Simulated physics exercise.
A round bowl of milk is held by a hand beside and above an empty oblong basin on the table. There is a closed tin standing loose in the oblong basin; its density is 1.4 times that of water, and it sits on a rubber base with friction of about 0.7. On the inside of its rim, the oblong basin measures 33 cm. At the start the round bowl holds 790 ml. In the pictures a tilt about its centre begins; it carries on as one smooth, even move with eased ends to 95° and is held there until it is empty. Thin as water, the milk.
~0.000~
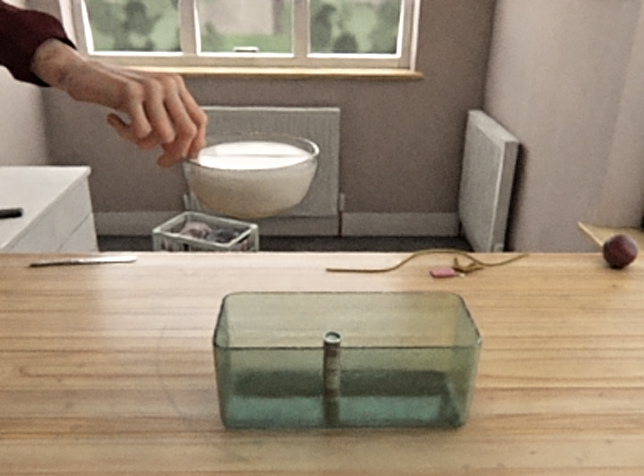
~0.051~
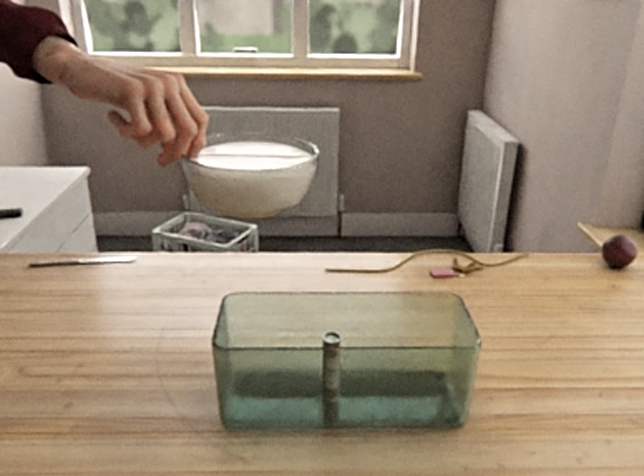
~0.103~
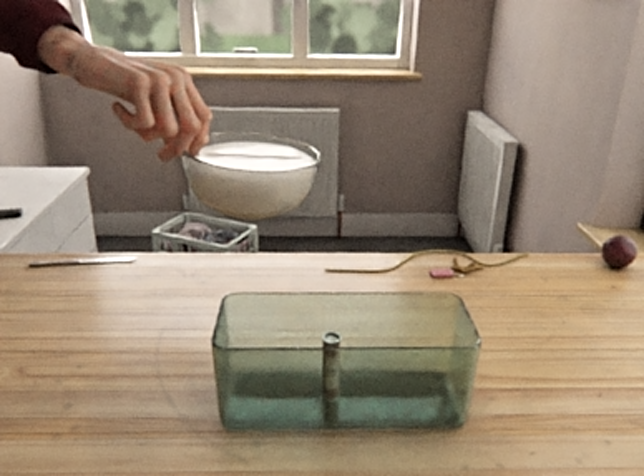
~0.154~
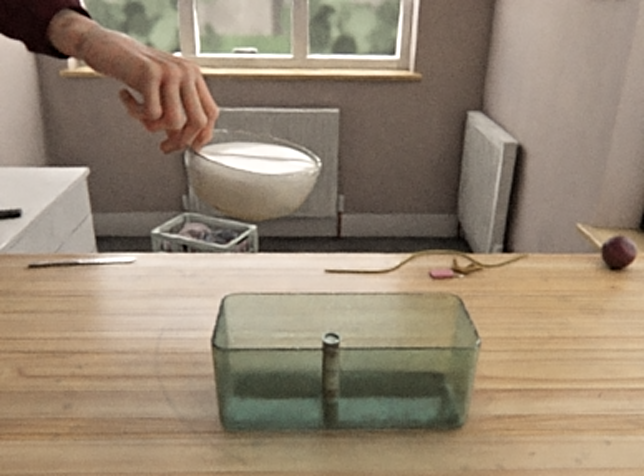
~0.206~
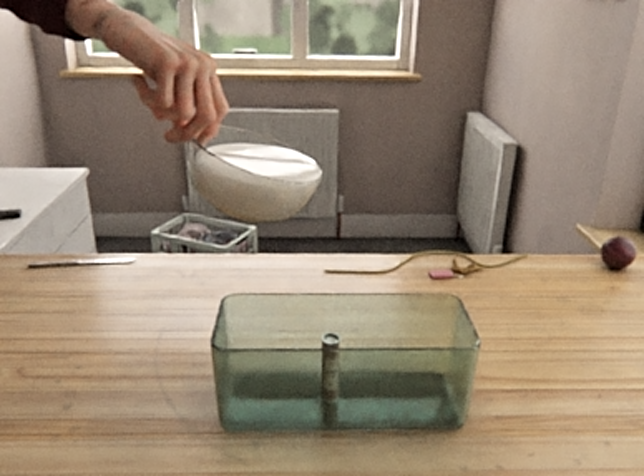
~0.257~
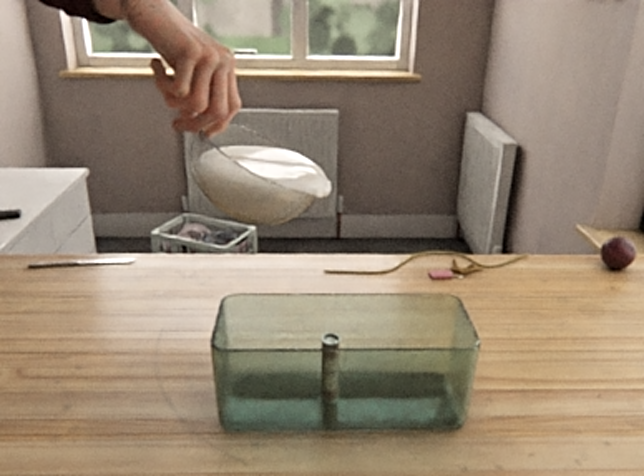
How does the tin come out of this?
Here's my call: It tips.
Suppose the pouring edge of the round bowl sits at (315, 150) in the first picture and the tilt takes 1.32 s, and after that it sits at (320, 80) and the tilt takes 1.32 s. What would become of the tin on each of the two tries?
Trial 1 - tin stays standing; trial 2 - tin stays standing.
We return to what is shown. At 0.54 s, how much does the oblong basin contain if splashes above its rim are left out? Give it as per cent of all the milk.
I'd put it near 24 percent.
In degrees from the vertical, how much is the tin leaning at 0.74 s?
Roughly 10°.
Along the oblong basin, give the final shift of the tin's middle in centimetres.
It finishes around 6.5 cm from where it began.
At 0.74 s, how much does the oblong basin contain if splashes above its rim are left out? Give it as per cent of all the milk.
Near 86 in a hundred.
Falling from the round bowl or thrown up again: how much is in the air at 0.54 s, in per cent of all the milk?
Around 56 percent.
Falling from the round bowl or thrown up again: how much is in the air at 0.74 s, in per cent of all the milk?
About 10 % of the total.
After 0.54 s the tilt is 84° and 20 per cent is still to pour; the tin stands where it began.
After 0.74 s the tilt is 95° and 2 per cent is still to pour; the tin leans 11°.
After 0.96 s the tilt is 95° and 0 per cent is still to pour; the tin lies on its side.
After 1.19 s the tilt is 95° and 0 per cent is still to pour; the tin lies on its side.
In the end the tin lies on its side.
